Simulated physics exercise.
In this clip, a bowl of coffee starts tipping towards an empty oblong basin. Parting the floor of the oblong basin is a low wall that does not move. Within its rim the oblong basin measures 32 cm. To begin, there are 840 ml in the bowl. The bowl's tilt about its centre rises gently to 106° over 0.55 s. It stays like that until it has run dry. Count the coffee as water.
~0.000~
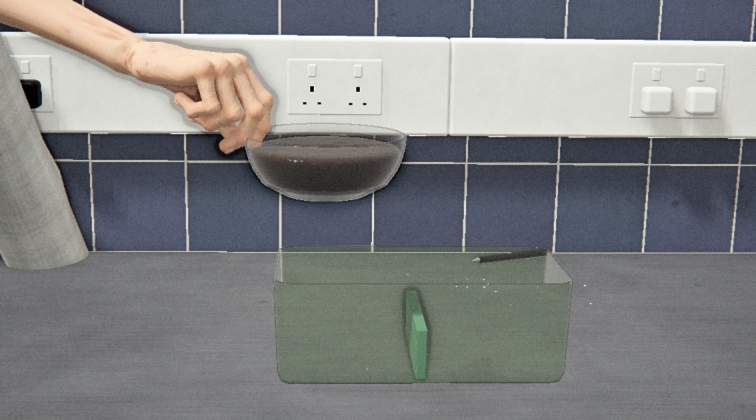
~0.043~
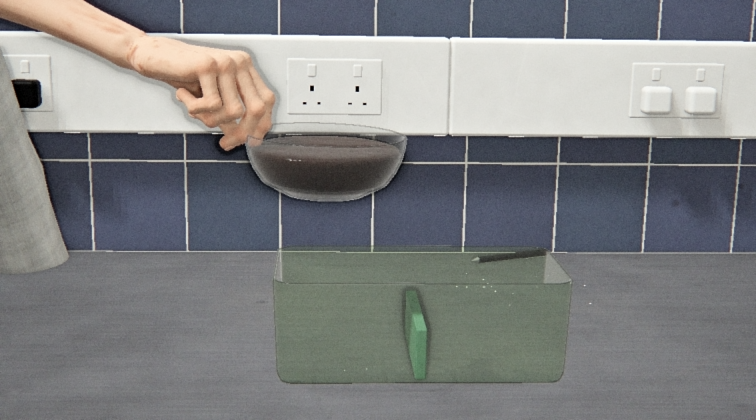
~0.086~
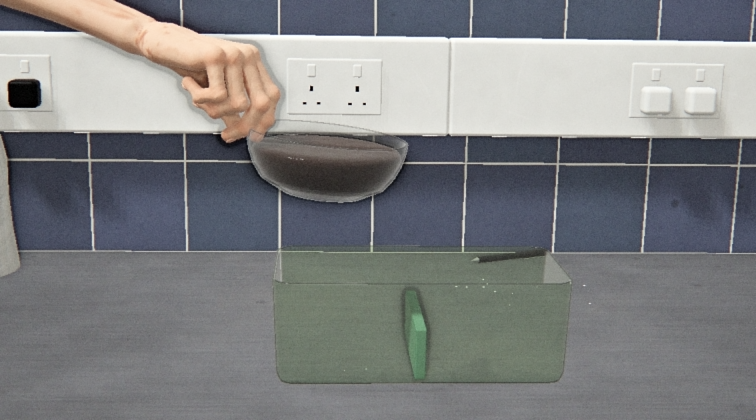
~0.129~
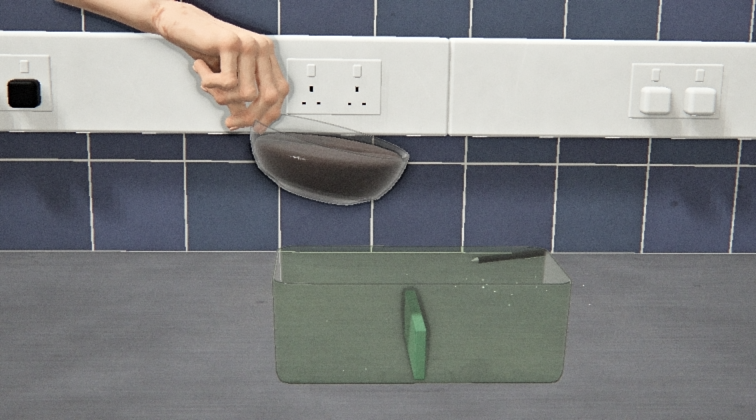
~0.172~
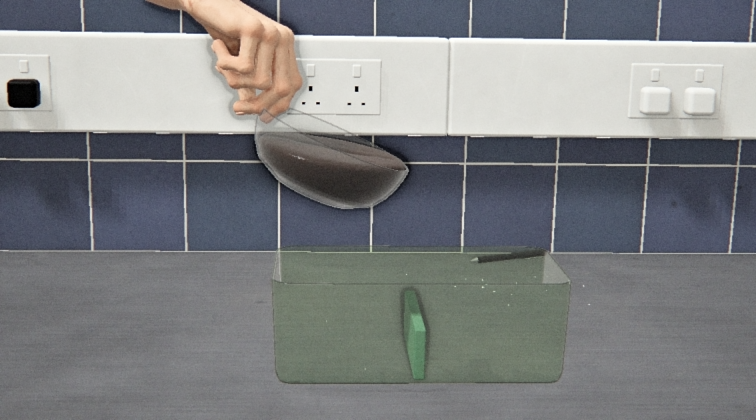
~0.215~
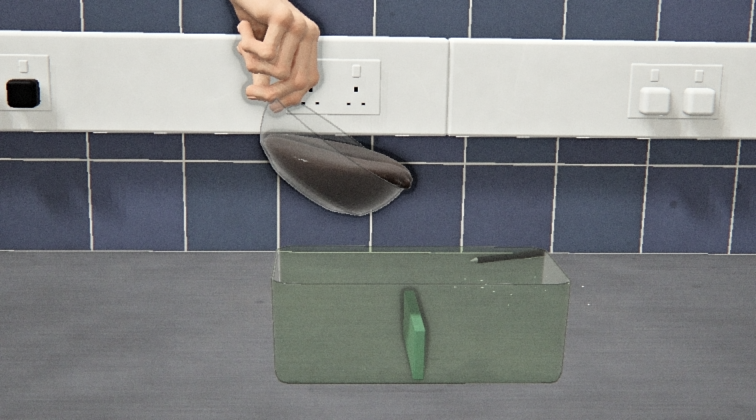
A hand held a clear bowl of dark coffee by its left edge above a greenish oblong basin with a low divider, then lifted that side, gradually tilting the bowl steeply to the right.
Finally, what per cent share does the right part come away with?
Roughly 59 per cent.
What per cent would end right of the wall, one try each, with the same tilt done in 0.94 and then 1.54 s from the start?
About 75 %, then about 80 %.
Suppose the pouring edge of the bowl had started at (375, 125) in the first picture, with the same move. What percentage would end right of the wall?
It would then come to around 30 percent.
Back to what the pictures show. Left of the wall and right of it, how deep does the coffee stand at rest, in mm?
The left side settles near 14 mm and the right side near 22 mm.
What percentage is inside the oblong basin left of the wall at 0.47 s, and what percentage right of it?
Left side near 16, right side near 60.
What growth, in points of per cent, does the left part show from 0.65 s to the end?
Around 6 in a hundred.
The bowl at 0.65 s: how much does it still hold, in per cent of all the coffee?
About 0 percent.
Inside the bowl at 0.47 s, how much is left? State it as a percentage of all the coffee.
Roughly 4 per cent.
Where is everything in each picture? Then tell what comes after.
Tilt 0°; pouring edge (405, 137); surface from (250, 147) to (401, 148); the oblong basin's rim runs from (277, 266) to (560, 266); the wall's top is at (416, 311), in the first picture.
Tilt 2°; pouring edge (405, 139); surface from (250, 145) to (401, 149), in the second picture.
Tilt 6°; pouring edge (406, 146); surface from (251, 142) to (402, 153), in the third picture.
Tilt 14°; pouring edge (407, 156); surface from (254, 140) to (404, 157), in the fourth picture.
Tilt 24°; pouring edge (406, 170); surface from (258, 137) to (407, 163), in the fifth picture.
Tilt 35°; pouring edge (402, 187); surface from (264, 137) to (388, 165); 6 per cent is over the edge, in the sixth picture.
By 0.47 s the tilt is 100° and 4 per cent is still to pour, 17 is left of the wall and 59 right of it.
By 0.65 s the tilt is 106° and 0 per cent is still to pour, 31 is left of the wall and 51 right of it.
By 0.84 s the tilt is 106° and 1 per cent is still to pour, 35 is left of the wall and 59 right of it.
By 1.05 s the tilt is 106° and 0 per cent is still to pour, 37 is left of the wall and 59 right of it.
At rest 37 per cent lies left of the wall, 59 right of it and 4 outside.
